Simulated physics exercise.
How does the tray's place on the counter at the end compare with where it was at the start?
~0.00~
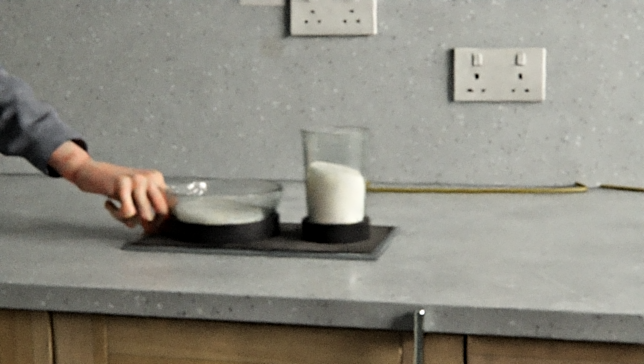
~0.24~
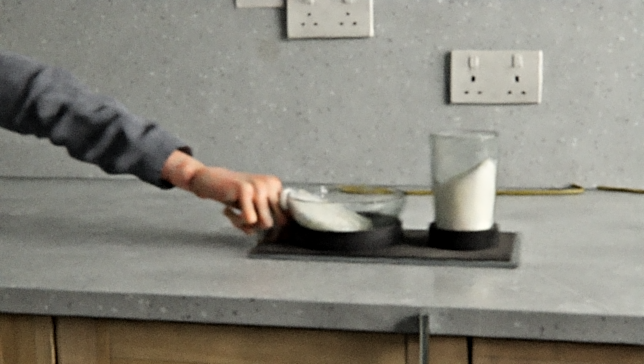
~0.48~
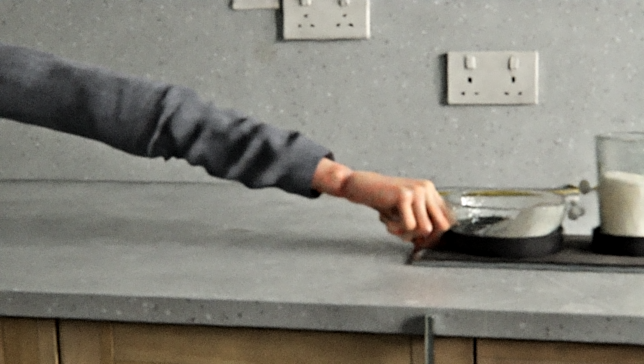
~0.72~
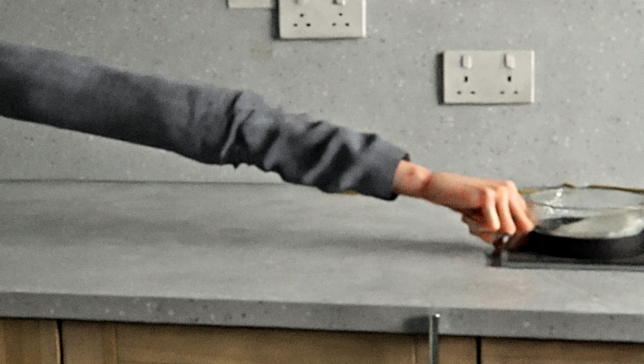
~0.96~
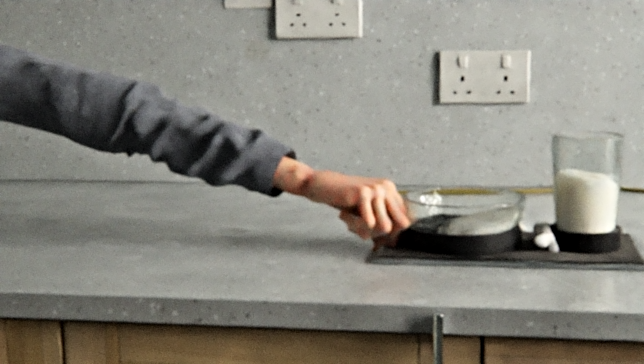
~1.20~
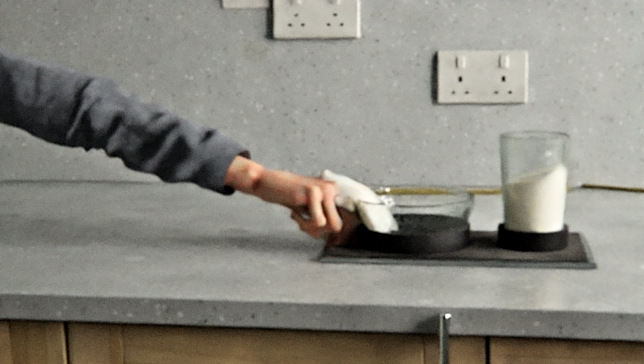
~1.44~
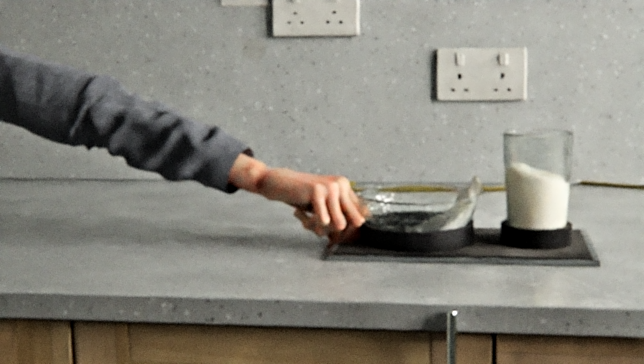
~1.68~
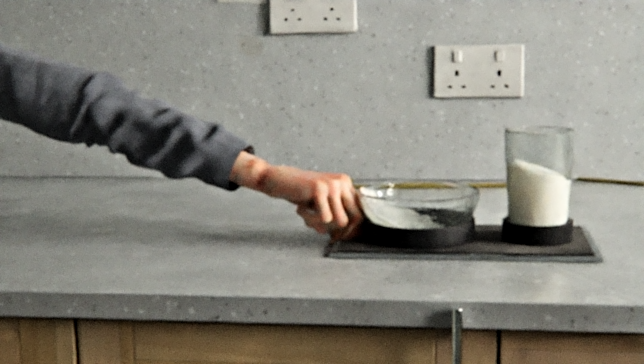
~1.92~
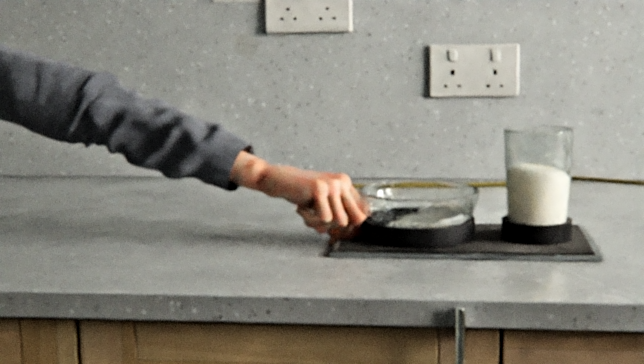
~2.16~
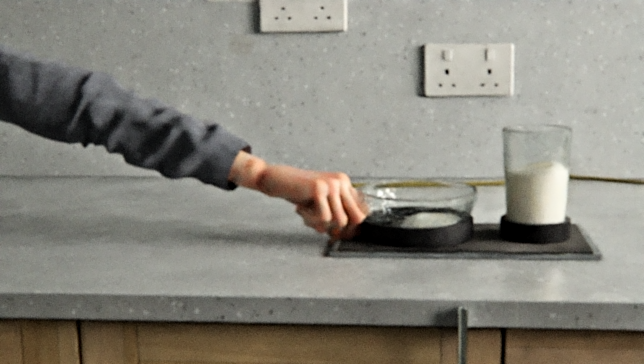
The tray ends up farther to the right along the counter than where it began, sitting below the right-hand wall socket instead of well to the left of it.
